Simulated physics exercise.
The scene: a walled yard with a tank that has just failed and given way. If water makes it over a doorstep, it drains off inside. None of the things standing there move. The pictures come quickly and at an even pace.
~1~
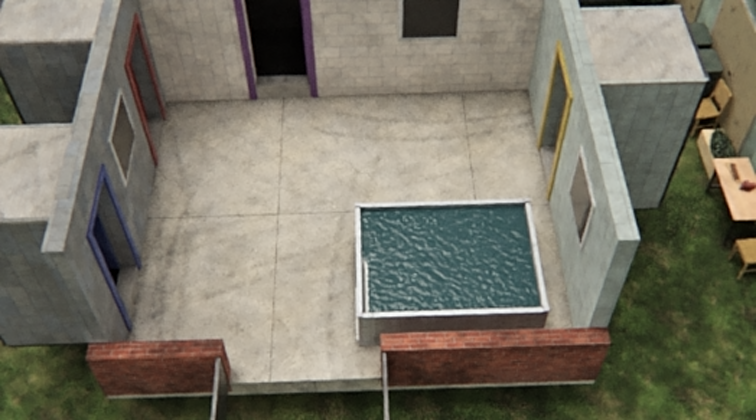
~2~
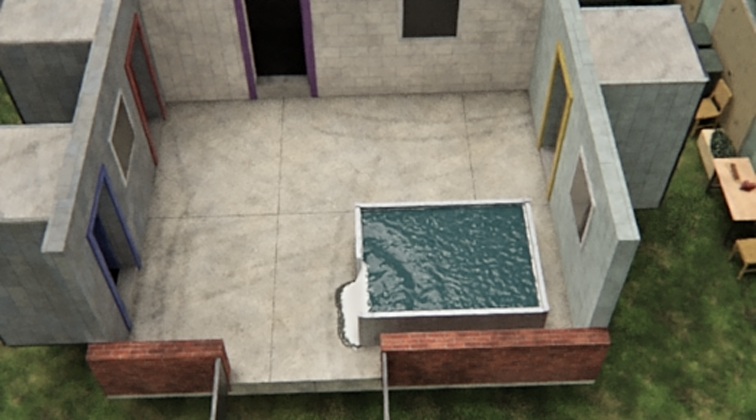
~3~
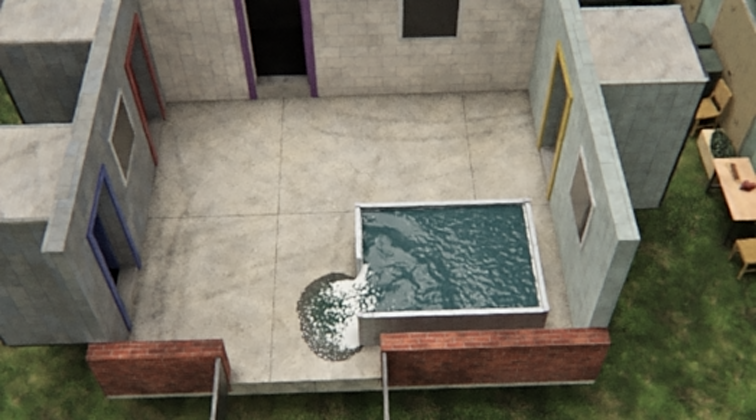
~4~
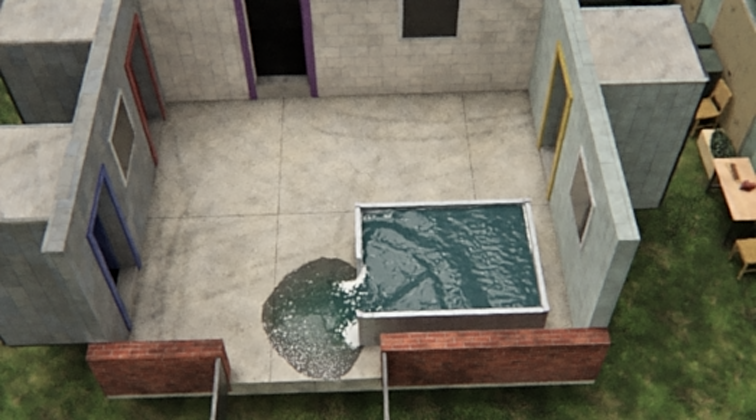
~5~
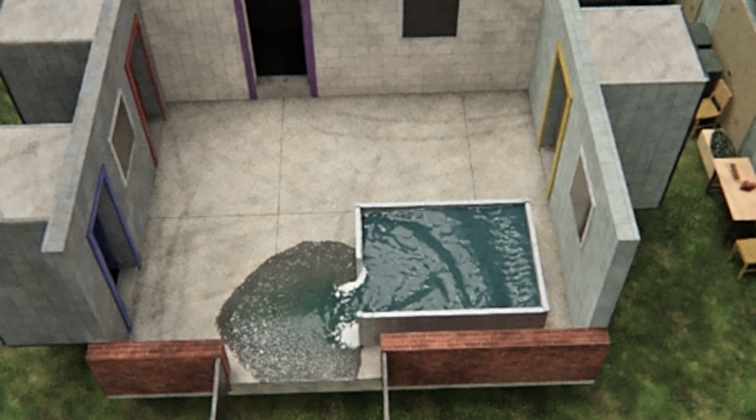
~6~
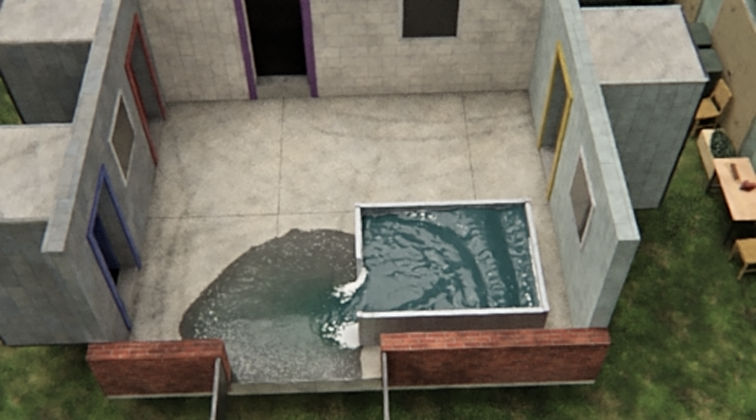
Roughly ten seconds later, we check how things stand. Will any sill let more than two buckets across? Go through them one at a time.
The yellow door is going to let through no more than allowed; the red door is going to let through more than allowed; the purple door is going to let through no more than allowed; the blue door is going to let through more than allowed.
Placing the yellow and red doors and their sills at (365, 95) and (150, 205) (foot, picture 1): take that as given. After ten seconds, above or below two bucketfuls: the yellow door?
Here the yellow door stays short.
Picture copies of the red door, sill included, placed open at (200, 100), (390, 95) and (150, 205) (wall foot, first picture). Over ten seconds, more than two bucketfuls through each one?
Taking them as listed, the first gets past the limit, the second doesn't reach the limit and the third gets past the limit.
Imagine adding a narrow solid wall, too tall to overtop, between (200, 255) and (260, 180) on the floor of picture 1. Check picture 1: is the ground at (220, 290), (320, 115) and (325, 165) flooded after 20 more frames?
Taking the points in turn, they are inundated, high and dry and inundated.
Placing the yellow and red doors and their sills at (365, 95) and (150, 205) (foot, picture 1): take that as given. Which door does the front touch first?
It's the blue-painted one.
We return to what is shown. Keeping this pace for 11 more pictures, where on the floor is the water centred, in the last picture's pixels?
It's close to (367, 290).
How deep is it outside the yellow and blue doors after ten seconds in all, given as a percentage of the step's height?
Depth ratios, approx.: 50 and 80 percent.
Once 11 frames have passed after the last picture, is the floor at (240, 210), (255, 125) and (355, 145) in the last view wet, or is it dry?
Result, as listed: Wetted / not wetted / not wetted.
A moment on, water covers 30 % of the floor; the yellow door not reached, the red door not reached, the purple door not reached, the blue door under two buckets in.
Next, water covers 30 % of the floor; the yellow door not reached, the red door not reached, the purple door not reached, the blue door over two buckets in.
Then, water covers 40 % of the floor; the yellow door not reached, the red door wet at the sill, nothing in, the purple door not reached, the blue door far over two buckets in.
Later, water covers 60 % of the floor; the yellow door not reached, the red door under two buckets in, the purple door wet at the sill, nothing in, the blue door far over two buckets in.
In the end, water covers 90 % of the floor; the yellow door wet at the sill, nothing in, the red door over two buckets in, the purple door wet at the sill, nothing in, the blue door far over two buckets in.
